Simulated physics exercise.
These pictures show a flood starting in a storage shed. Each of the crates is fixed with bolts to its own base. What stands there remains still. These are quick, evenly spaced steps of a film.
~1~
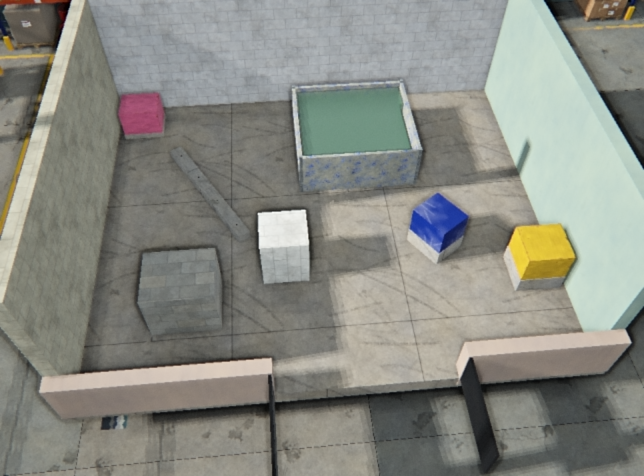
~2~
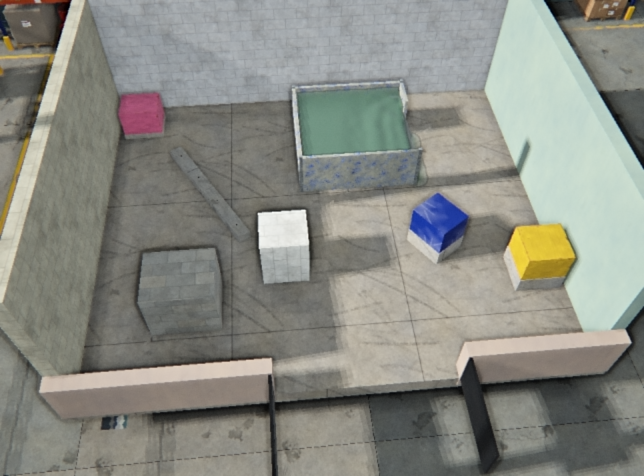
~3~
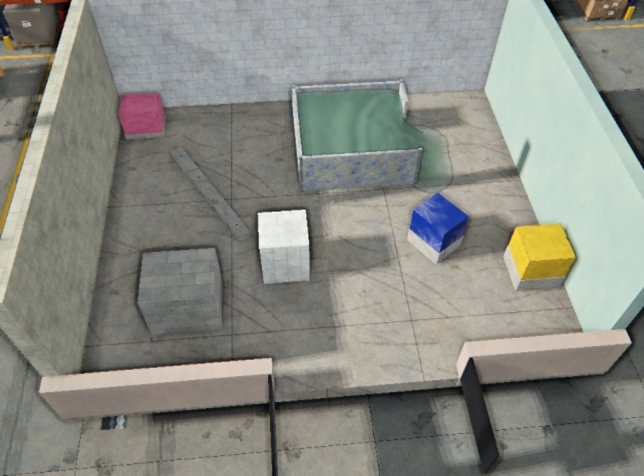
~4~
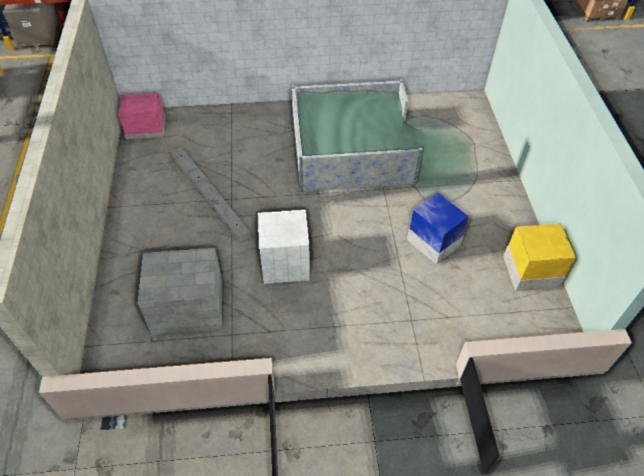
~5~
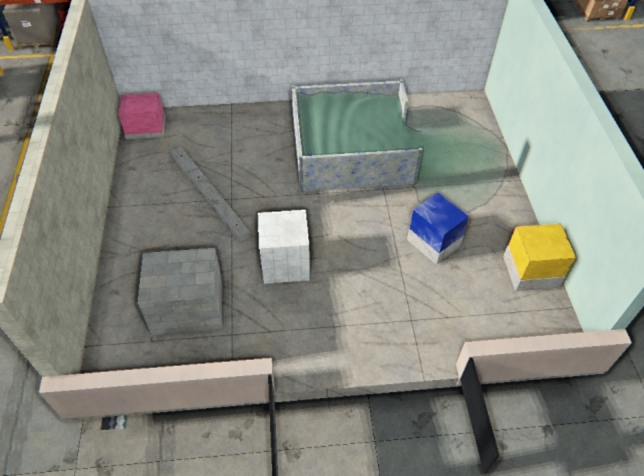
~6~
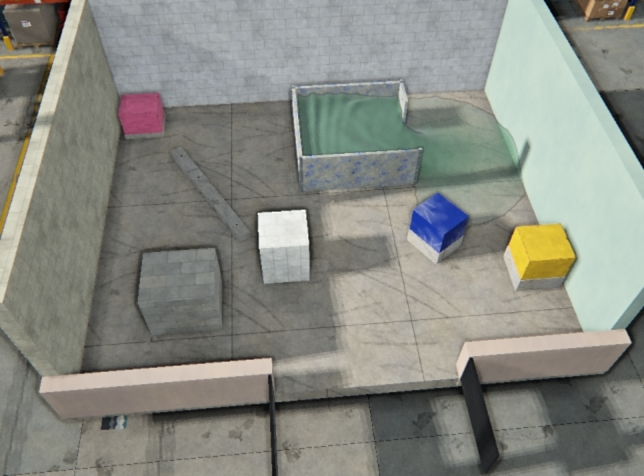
Green water pouring from the right side of an open tank and spreading across a walled floor, with scattered blocks staying still.
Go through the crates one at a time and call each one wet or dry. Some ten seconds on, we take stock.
The blue crate is dry. The yellow crate is wet. The pink crate is wet.
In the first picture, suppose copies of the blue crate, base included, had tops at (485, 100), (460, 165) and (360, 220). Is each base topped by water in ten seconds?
Well, the first one goes wet, the second goes wet, and the third is never reached.
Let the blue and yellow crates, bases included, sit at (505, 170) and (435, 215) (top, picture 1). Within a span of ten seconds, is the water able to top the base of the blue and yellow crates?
Result - blue crate is inundated, yellow crate stays clear.
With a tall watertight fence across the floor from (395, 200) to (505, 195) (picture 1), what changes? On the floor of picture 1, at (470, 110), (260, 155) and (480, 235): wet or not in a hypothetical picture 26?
Outcome by spot, in order - watered, unwatered, watered.
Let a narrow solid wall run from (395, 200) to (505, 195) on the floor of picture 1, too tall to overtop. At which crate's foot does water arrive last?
My answer: The pink crate.
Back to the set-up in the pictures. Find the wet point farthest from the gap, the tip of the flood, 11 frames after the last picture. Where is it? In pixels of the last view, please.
My guess is roughly (587, 353).
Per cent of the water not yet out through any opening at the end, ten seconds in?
Roughly 86 per cent.
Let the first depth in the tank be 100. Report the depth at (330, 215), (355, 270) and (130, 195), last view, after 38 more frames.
4, 2, 4 %.
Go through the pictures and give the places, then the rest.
The first frame shows the open tank at (354, 120) is whole and still.
In the second frame, the front is at (417, 185), out from the gap at (408, 148).
In the third frame, water pours out at (408, 149) and has run to (431, 131).
In the fourth frame, water pours out at (408, 150) and has run to (463, 134).
In the fifth frame, water pours out at (407, 150) and has run to (500, 144).
In the sixth frame, the front is at (524, 189), out from the gap at (408, 150).
A moment on, water covers 15 % of the floor; the blue crate water round its plinth, the yellow crate water round its plinth, the pink crate not reached.
Next, water covers 25 % of the floor; the blue crate water round its plinth, the yellow crate water round its plinth, the pink crate not reached.
Then, water covers 45 % of the floor; the blue crate water round its plinth, the yellow crate water round its plinth, the pink crate not reached.
Later, water covers 70 % of the floor; the blue crate water round its plinth, the yellow crate water round its plinth, the pink crate water round its plinth.
In the end, water covers 95 % of the floor; the blue crate stayed above the water, the yellow crate was topped, the pink crate was topped.
